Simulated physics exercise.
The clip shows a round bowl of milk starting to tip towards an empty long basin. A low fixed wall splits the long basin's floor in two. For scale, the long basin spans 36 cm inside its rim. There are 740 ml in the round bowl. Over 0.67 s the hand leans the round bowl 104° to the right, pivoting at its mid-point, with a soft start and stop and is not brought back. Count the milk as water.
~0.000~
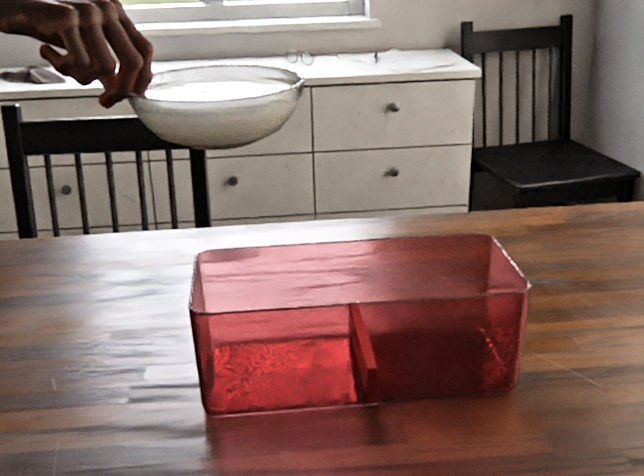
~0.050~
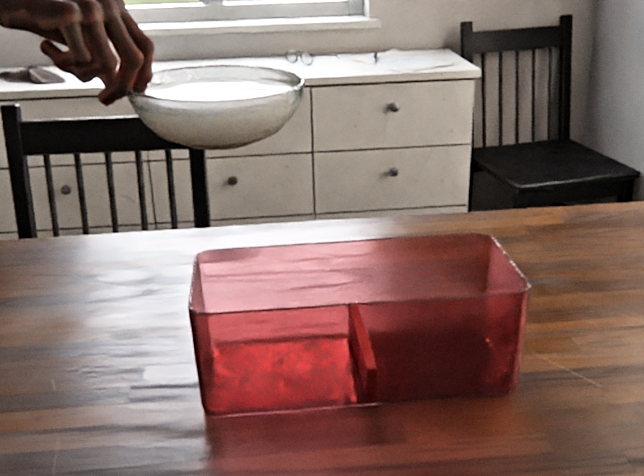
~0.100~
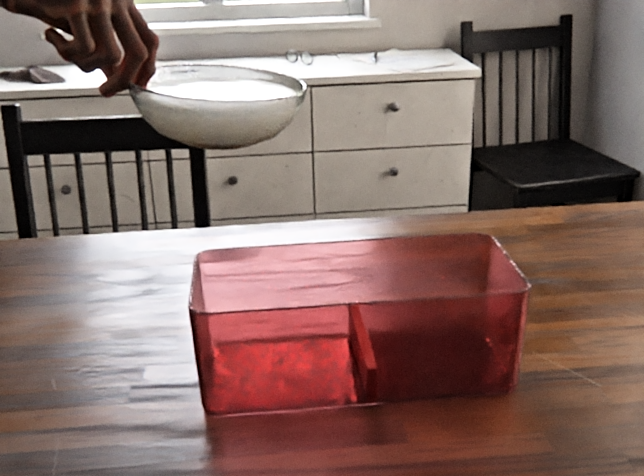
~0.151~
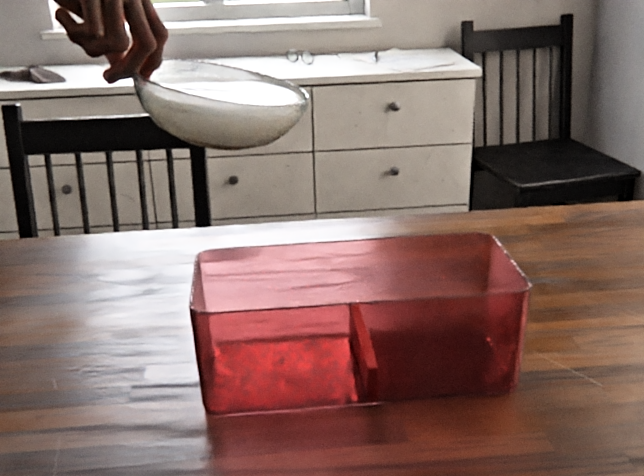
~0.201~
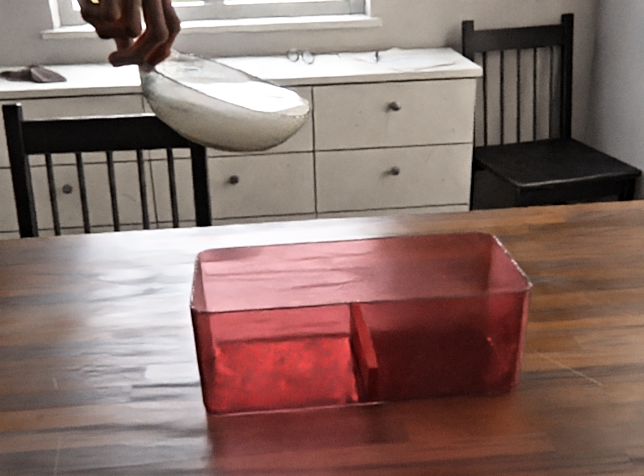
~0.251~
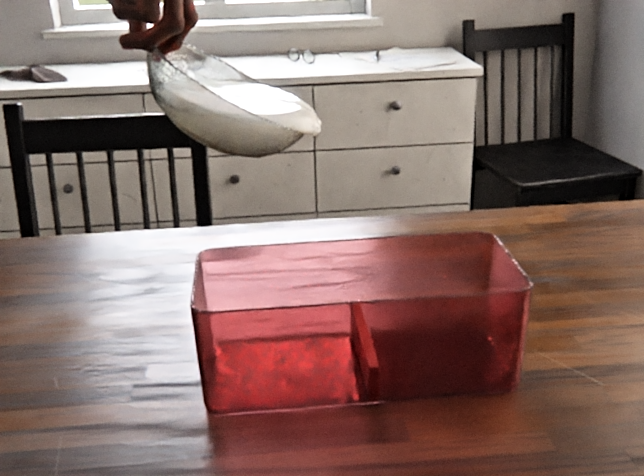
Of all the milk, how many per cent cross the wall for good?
Roughly 54 per cent is past the wall.
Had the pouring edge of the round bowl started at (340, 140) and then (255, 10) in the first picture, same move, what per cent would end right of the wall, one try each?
First 70, then 30 per cent.
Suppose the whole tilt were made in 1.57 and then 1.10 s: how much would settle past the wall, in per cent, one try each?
First 70, then 65 per cent.
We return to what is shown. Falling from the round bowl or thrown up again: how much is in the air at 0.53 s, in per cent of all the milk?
Some 46 per cent.
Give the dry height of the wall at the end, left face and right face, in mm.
Left about 32 mm, right about 28 mm.
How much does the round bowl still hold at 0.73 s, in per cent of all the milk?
Near 0 in a hundred.
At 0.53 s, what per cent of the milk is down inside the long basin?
About 50 per cent.
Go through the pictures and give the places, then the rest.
In the first frame, tilt 0°; pouring edge (303, 80); surface from (134, 96) to (298, 89); the long basin's rim runs from (193, 282) to (510, 261); the wall's top is at (362, 334).
In the second frame, tilt 1°; pouring edge (304, 82); surface from (135, 95) to (299, 90).
In the third frame, tilt 6°; pouring edge (305, 88); surface from (137, 91) to (300, 94).
In the fourth frame, tilt 13°; pouring edge (308, 98); surface from (141, 87) to (303, 98).
In the fifth frame, tilt 21°; pouring edge (309, 111); surface from (147, 85) to (304, 103); 1 per cent is over the edge.
In the sixth frame, tilt 32°; pouring edge (307, 127); surface from (156, 88) to (290, 107); 10 per cent is over the edge.
After 0.53 s the tilt is 93° and 3 per cent is still to pour, 11 is left of the wall and 40 right of it.
After 0.73 s the tilt is 104° and 0 per cent is still to pour, 38 is left of the wall and 58 right of it.
After 0.94 s the tilt is 104° and 0 per cent is still to pour, 44 is left of the wall and 54 right of it.
After 1.17 s the tilt is 104° and 0 per cent is still to pour, 44 is left of the wall and 54 right of it.
In the end 44 per cent lies left of the wall, 54 right of it and 2 outside.
